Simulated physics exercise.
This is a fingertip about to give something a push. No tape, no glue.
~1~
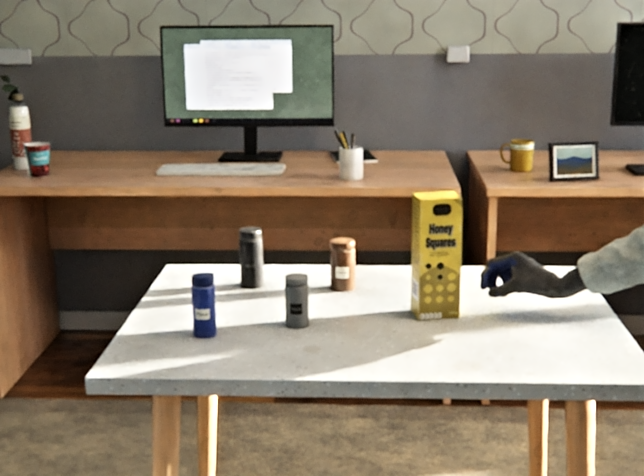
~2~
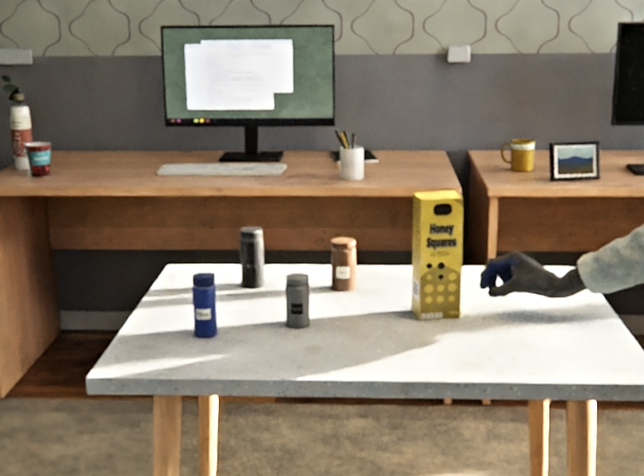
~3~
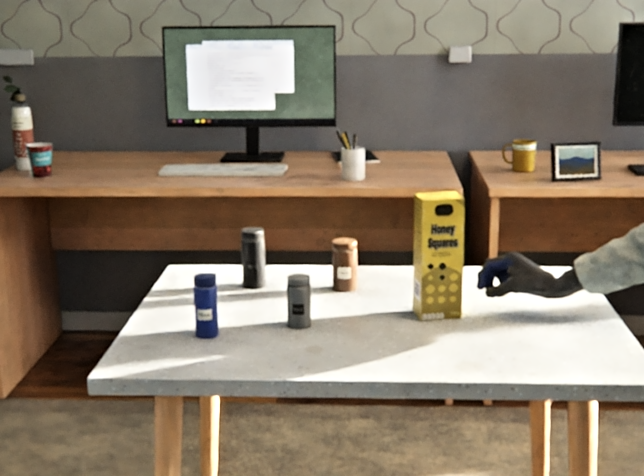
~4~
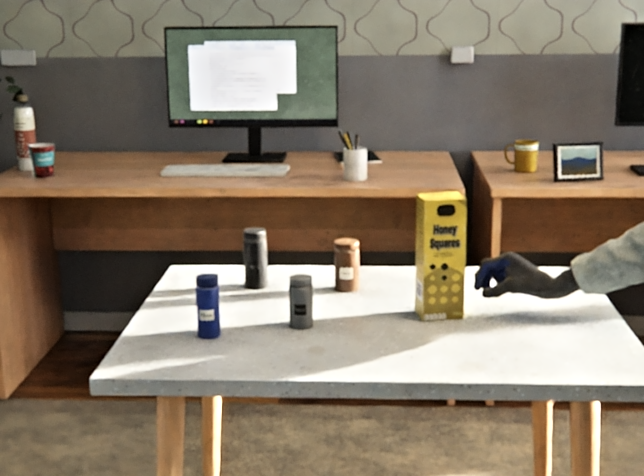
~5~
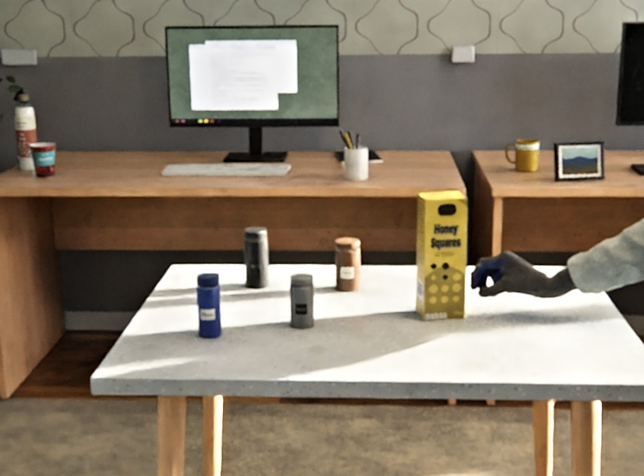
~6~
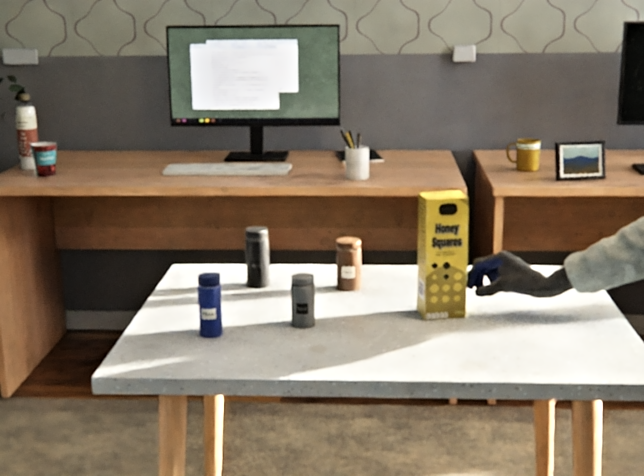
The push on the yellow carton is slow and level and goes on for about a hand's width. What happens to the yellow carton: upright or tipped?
The yellow carton is still upright.
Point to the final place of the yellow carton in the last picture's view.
Near (381, 256).
Then, 0.50 s after the last picture, yellow carton slid a little near (431, 255).
Then, 1.00 s after the last picture, yellow carton slid about its own width near (413, 256).
Then, 1.60 s after the last picture, yellow carton slid about its own width near (390, 256).
At rest, moved from the start, yellow carton. Seen from the same camera at the end, yellow carton near (381, 256).
